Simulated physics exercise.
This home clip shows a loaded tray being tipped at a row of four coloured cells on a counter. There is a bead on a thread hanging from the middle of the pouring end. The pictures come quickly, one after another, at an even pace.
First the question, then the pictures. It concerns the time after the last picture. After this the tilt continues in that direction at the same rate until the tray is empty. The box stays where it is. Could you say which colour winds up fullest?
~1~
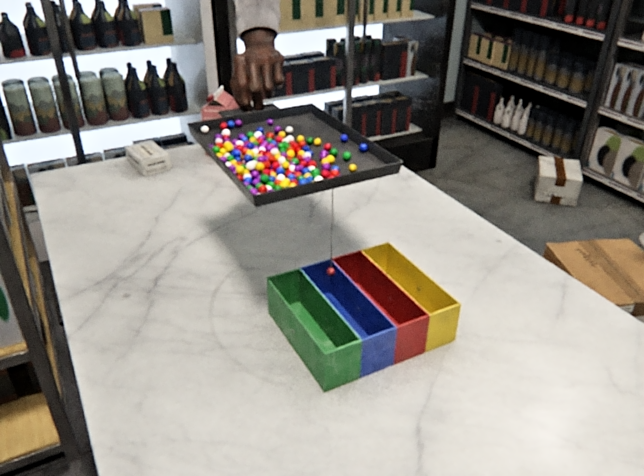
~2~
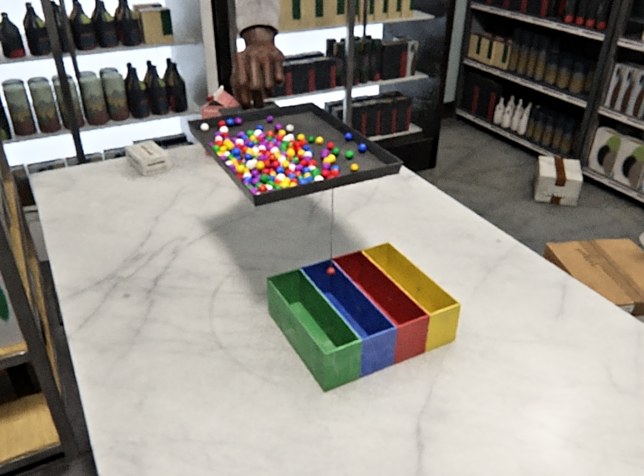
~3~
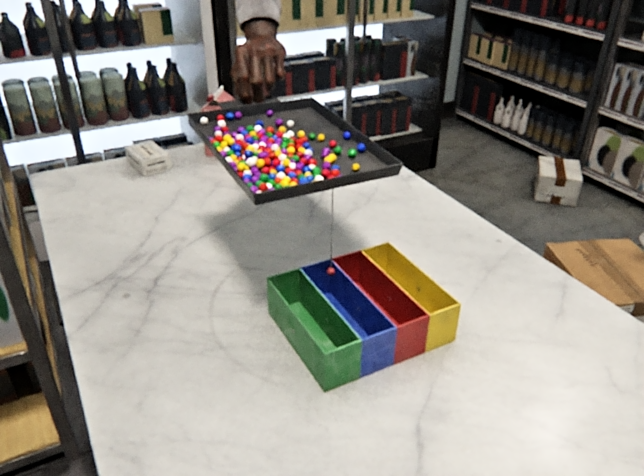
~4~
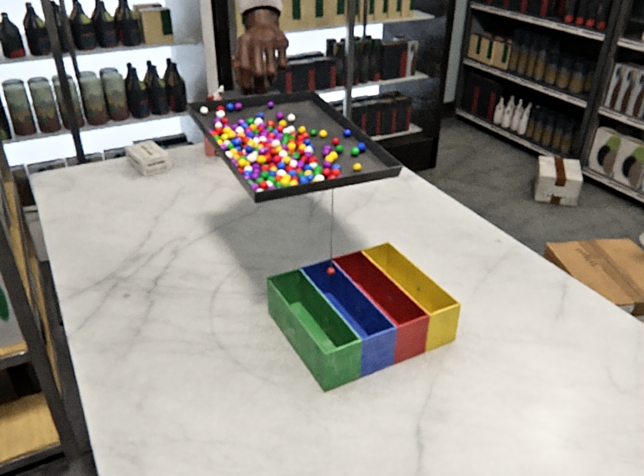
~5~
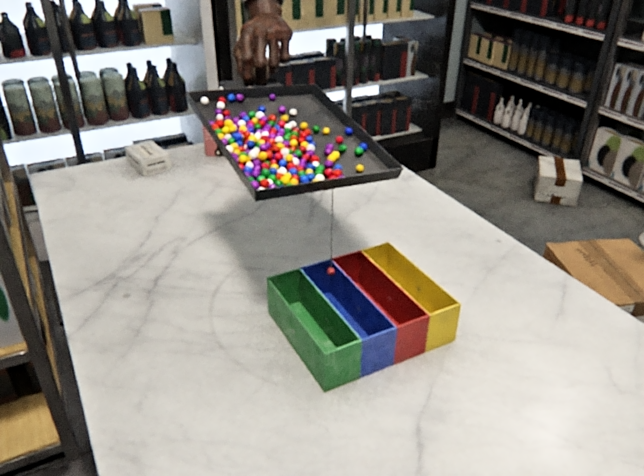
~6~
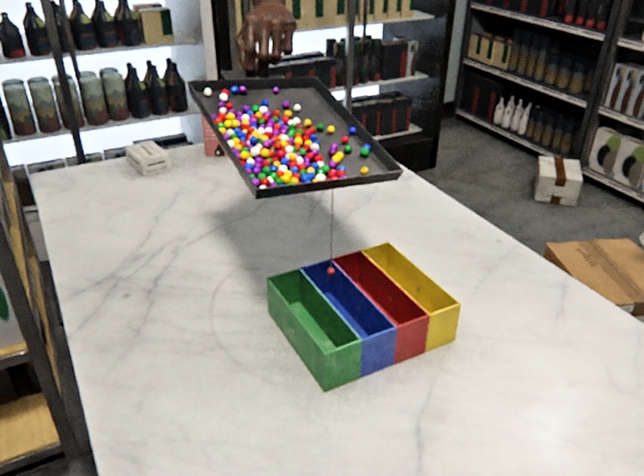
The yellow cell winds up fullest.
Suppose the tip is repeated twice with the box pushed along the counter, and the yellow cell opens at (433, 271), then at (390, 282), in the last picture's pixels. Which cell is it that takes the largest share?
So it's red for the first shift and the cell in yellow for the second.
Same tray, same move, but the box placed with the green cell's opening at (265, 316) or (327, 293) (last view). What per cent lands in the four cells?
Try 1: Some 30 %; try 2: Some 100 %.
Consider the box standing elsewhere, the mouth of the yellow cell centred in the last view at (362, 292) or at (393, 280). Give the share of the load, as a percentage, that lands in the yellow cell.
Around 20 and around 50 per cent, in that order.
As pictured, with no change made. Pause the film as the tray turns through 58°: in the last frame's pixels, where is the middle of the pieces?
Look close to (348, 157) in the last picture.
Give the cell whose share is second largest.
Runner-up - the red one.
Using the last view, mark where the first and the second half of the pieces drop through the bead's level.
(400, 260) for the early half, (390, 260) for the late half.
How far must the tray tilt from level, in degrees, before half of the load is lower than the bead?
I'd say close to 85 degrees.
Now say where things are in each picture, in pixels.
In the first frame, corners of the pouring end (255, 194) and (400, 161), level; middle of the load (271, 162), round plastic beads; bead on its thread (331, 272); green cell (343, 362); blue cell (378, 349); red cell (411, 336); yellow cell (443, 324).
In the second frame, corners of the pouring end (255, 193) and (400, 162), level; middle of the load (271, 161).
In the third frame, corners of the pouring end (255, 192) and (400, 163), tipped barely, lowest at the right corner; middle of the load (271, 159), just a few on the move.
In the fourth frame, corners of the pouring end (256, 191) and (400, 165), tipped a little, lowest at the right corner; middle of the load (271, 155), about a tenth on the move.
In the fifth frame, corners of the pouring end (257, 189) and (401, 167), tipped a little, lowest at the right corner; middle of the load (273, 151), about a tenth on the move.
In the sixth frame, corners of the pouring end (258, 187) and (401, 169), tipped a little, lowest at the right corner; middle of the load (276, 148), roughly half on the move; green cell (343, 362); blue cell (378, 349); red cell (411, 336); yellow cell (443, 324).
Just after the last frame, tray tipped steeply; the larger part on the tray; just a few in the yellow cell; just a few in the red cell; just a few in the blue cell; about a tenth falling or outside the box.
A moment on, tray tipped right over; about a tenth on the tray; roughly a third in the yellow cell; roughly a quarter in the red cell; about a tenth in the blue cell; roughly a quarter falling or outside the box.
Further on, tray tipped past a quarter turn; roughly half in the yellow cell; roughly a quarter in the red cell; about a tenth in the blue cell; about a tenth falling or outside the box.
When it is over, tray tipped past a quarter turn; roughly half in the yellow cell; roughly a quarter in the red cell; about a tenth in the blue cell; not one in the green cell; about a tenth outside the box.
